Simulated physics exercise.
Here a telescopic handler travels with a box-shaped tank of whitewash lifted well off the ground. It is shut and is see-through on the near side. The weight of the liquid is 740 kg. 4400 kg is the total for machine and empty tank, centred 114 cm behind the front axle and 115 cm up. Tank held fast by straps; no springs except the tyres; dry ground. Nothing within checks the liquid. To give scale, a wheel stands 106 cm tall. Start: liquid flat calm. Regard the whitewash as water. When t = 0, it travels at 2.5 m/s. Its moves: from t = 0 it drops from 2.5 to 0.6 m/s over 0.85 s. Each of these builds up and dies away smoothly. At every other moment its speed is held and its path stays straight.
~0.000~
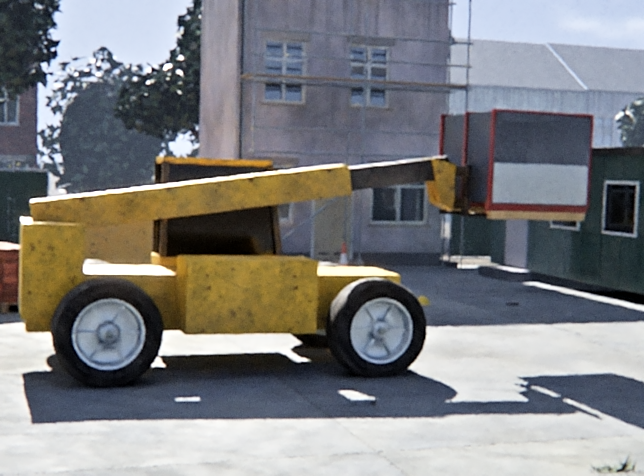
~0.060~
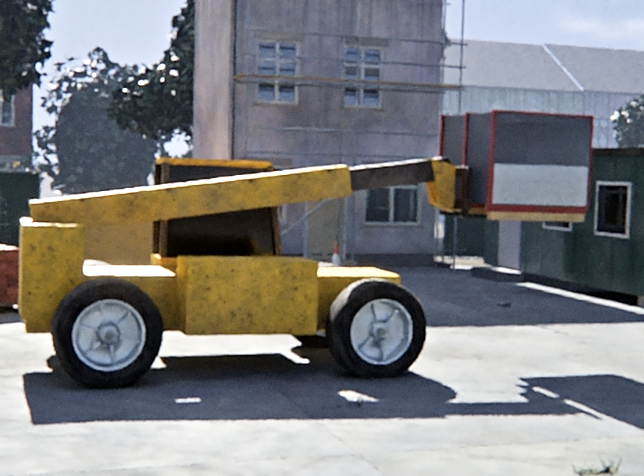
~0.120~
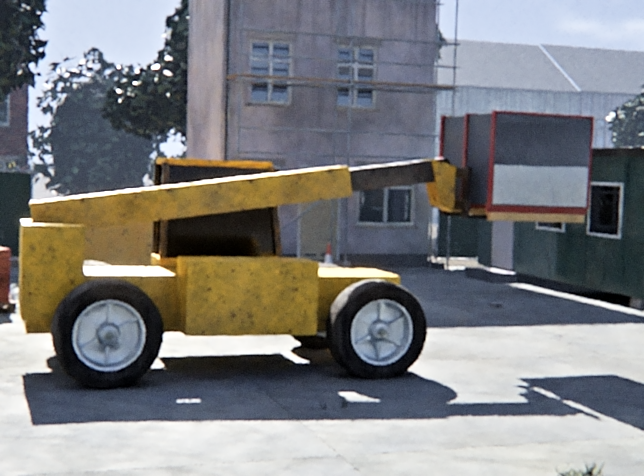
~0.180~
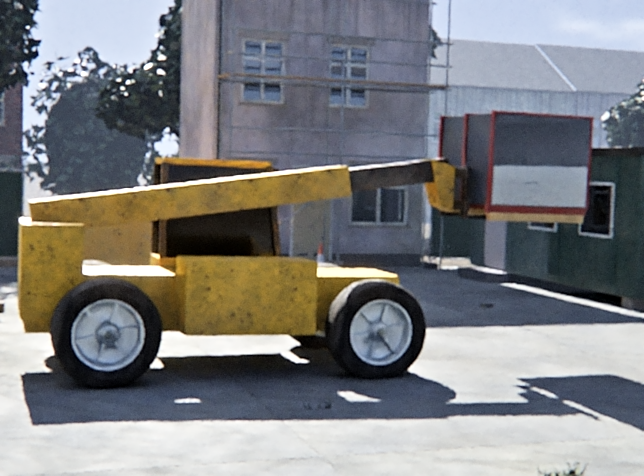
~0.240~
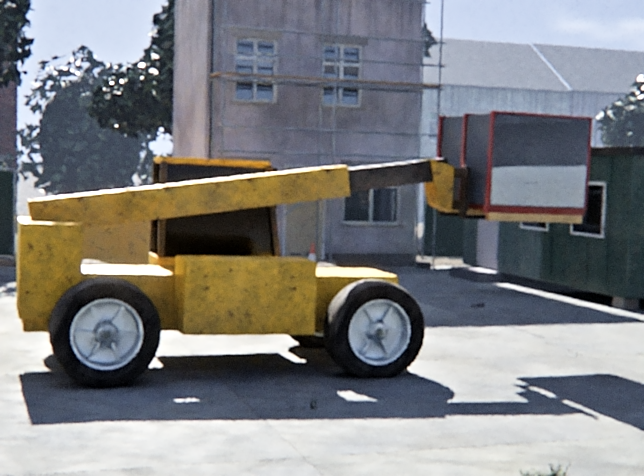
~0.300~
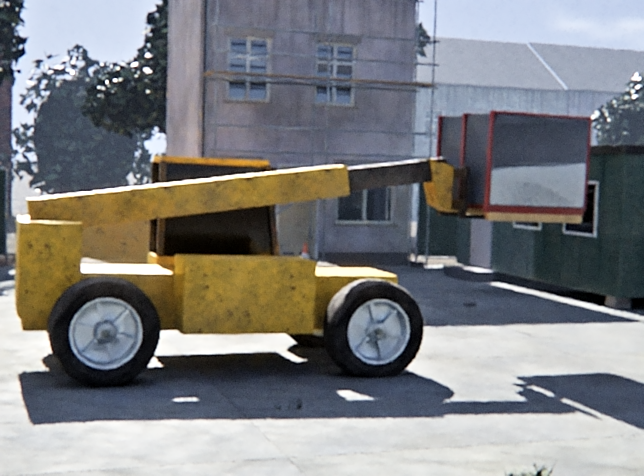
A yellow telescopic handler rolled slowly to the right past a grey building, holding a box-shaped tank of whitewash out front on its raised arm, while the liquid inside stayed almost level.
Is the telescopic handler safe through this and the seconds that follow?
By the end it is still grounded throughout.
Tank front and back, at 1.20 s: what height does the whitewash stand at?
It reads roughly 40 cm up front and 46 cm at the back.
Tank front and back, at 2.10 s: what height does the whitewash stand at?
Some 56 cm in front and some 30 cm behind.
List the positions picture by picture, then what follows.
The surface is at (575, 167) near the front wall; the surface is at (507, 165) near the back wall; the body is upright; the front is on the right; a wheel hub at (110, 335), in the first picture.
The surface is at (575, 168) near the front wall; the surface is at (507, 165) near the back wall; the body is upright, in the second picture.
The surface is at (575, 168) near the front wall; the surface is at (507, 166) near the back wall; the body is upright, in the third picture.
The surface is at (574, 168) near the front wall; the surface is at (507, 167) near the back wall; the body is upright, in the fourth picture.
The surface is at (573, 168) near the front wall; the surface is at (506, 168) near the back wall; the body is upright, in the fifth picture.
The surface is at (572, 166) near the front wall; the surface is at (505, 170) near the back wall; the body is upright; a wheel hub at (107, 334), in the sixth picture.
Then, 0.50 s in, the lean is 1° nose down, wheels down; the liquid stands 29 cm at the back and 57 cm at the front.
Then, 1.20 s in, the lean is 0°, wheels down; the liquid stands 46 cm at the back and 41 cm at the front.
Then, 2.10 s in, the lean is 0°, wheels down; the liquid stands 30 cm at the back and 57 cm at the front.
Then, 3.84 s in, no wheel has left the ground; at worst the lighter axle bore 0 per cent of the weight.
